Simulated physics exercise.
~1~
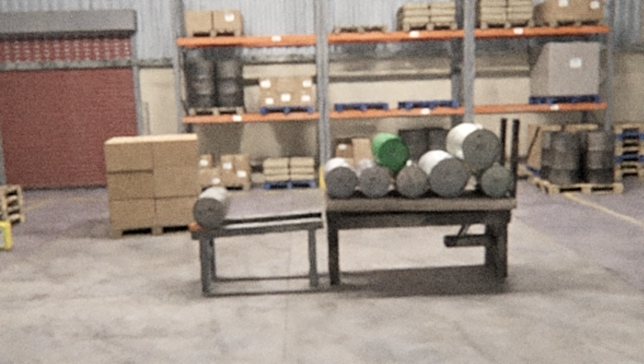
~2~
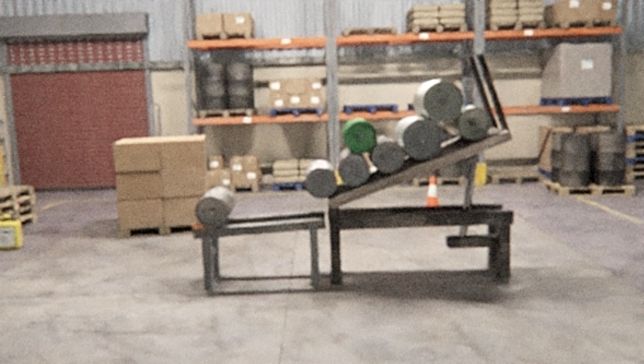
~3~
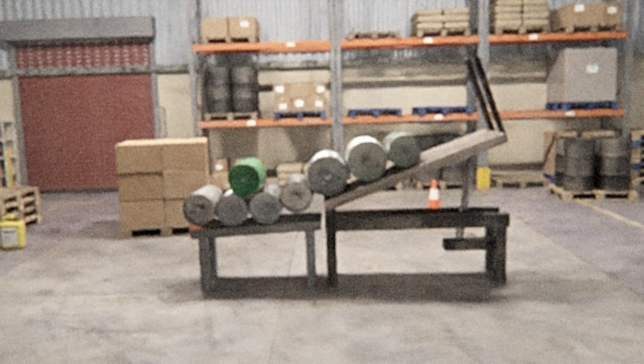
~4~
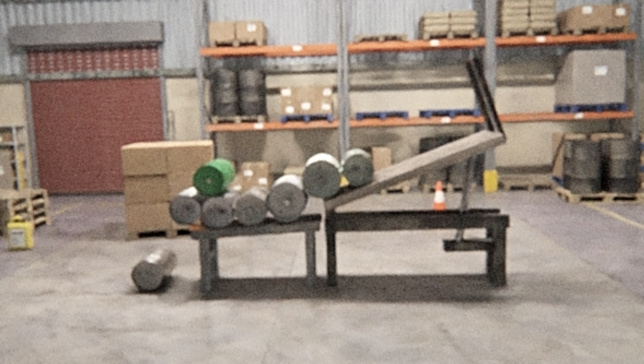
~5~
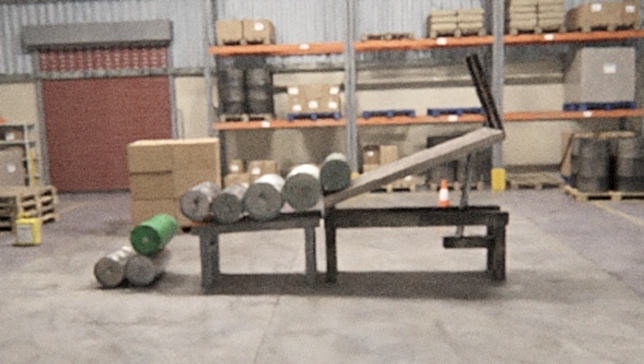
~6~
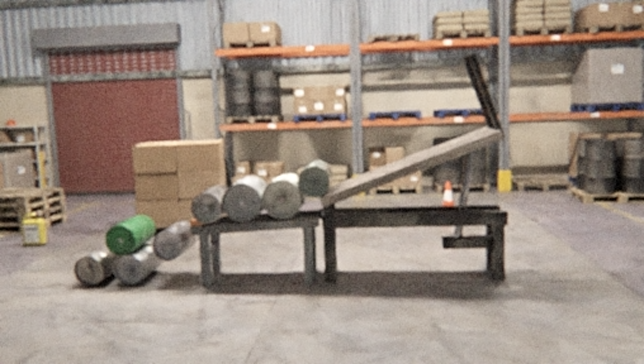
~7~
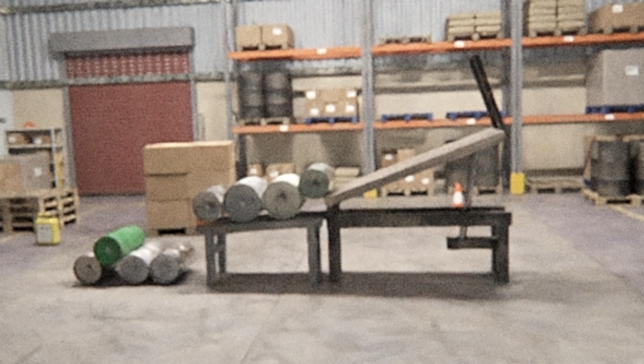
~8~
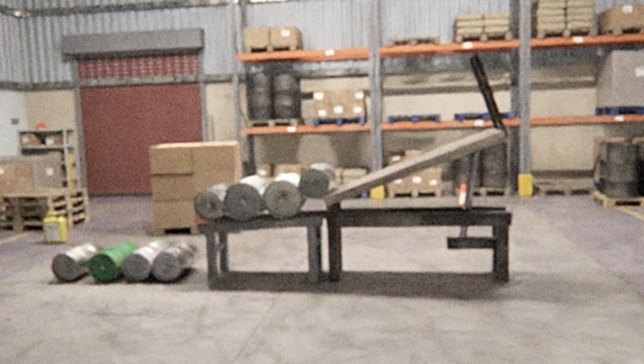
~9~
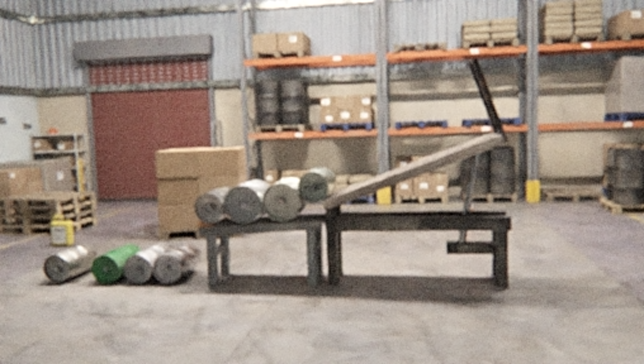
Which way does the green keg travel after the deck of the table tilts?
It travels to the left, crossing the lower rack on top of other kegs and going over its far end to the floor.
